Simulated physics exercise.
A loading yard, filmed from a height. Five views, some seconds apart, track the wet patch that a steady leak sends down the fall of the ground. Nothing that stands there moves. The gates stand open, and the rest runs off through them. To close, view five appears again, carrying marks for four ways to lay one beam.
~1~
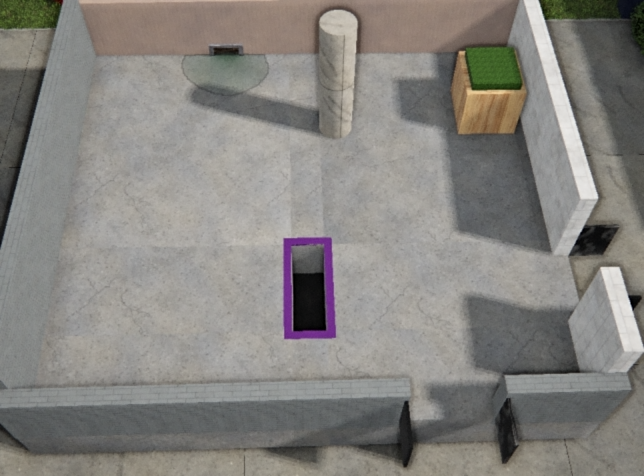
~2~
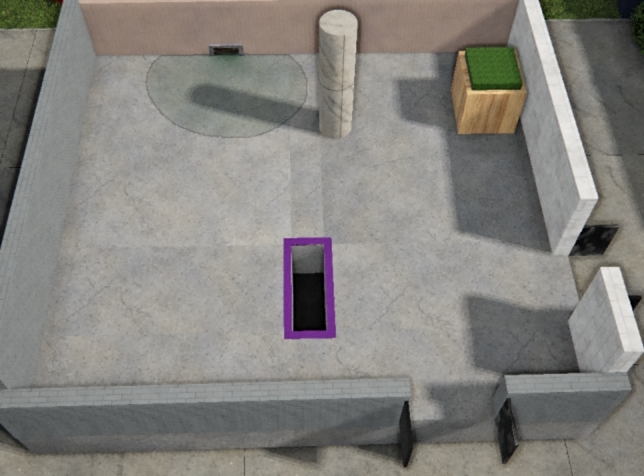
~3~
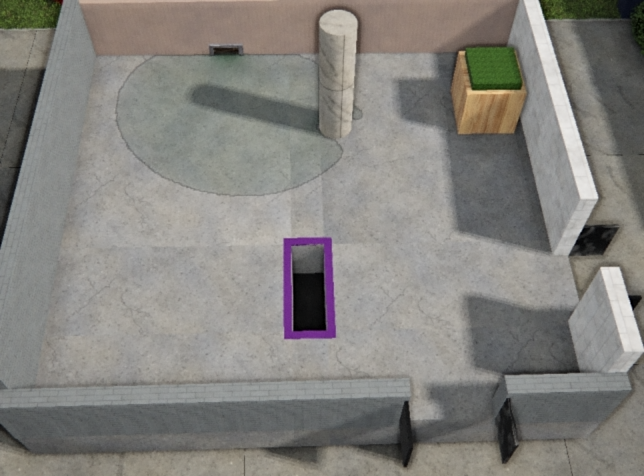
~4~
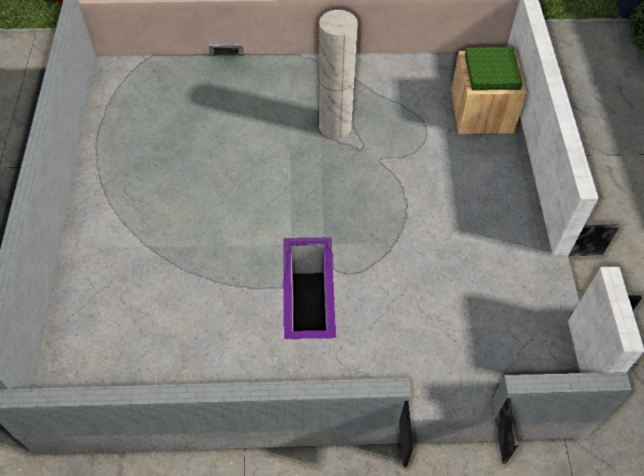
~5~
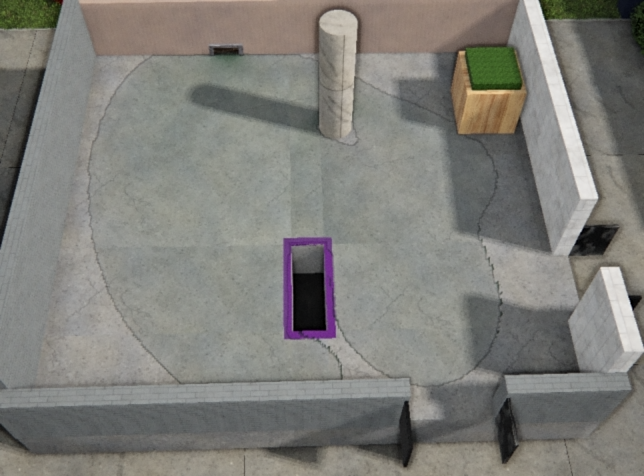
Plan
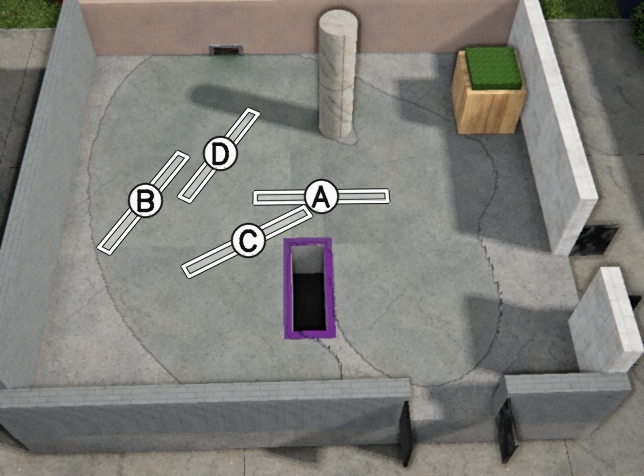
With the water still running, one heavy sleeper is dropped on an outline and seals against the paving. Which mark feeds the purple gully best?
Use place B.
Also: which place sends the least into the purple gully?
It is C.
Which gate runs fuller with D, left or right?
More leaves on the left.
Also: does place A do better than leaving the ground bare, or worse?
It is worse.
On the marked copy, A from (255, 197) to (387, 195); B from (104, 250) to (182, 155); C from (186, 271) to (307, 211); D from (184, 198) to (253, 111).
If A is chosen, about 16 % of the stream runs into the purple gully, about 83 % out by the gates.
If B is chosen, about 28 % of the stream runs into the purple gully, about 72 % out by the gates.
If C is chosen, about 2 % of the stream runs into the purple gully, about 98 % out by the gates.
If D is chosen, about 11 % of the stream runs into the purple gully, about 89 % out by the gates.
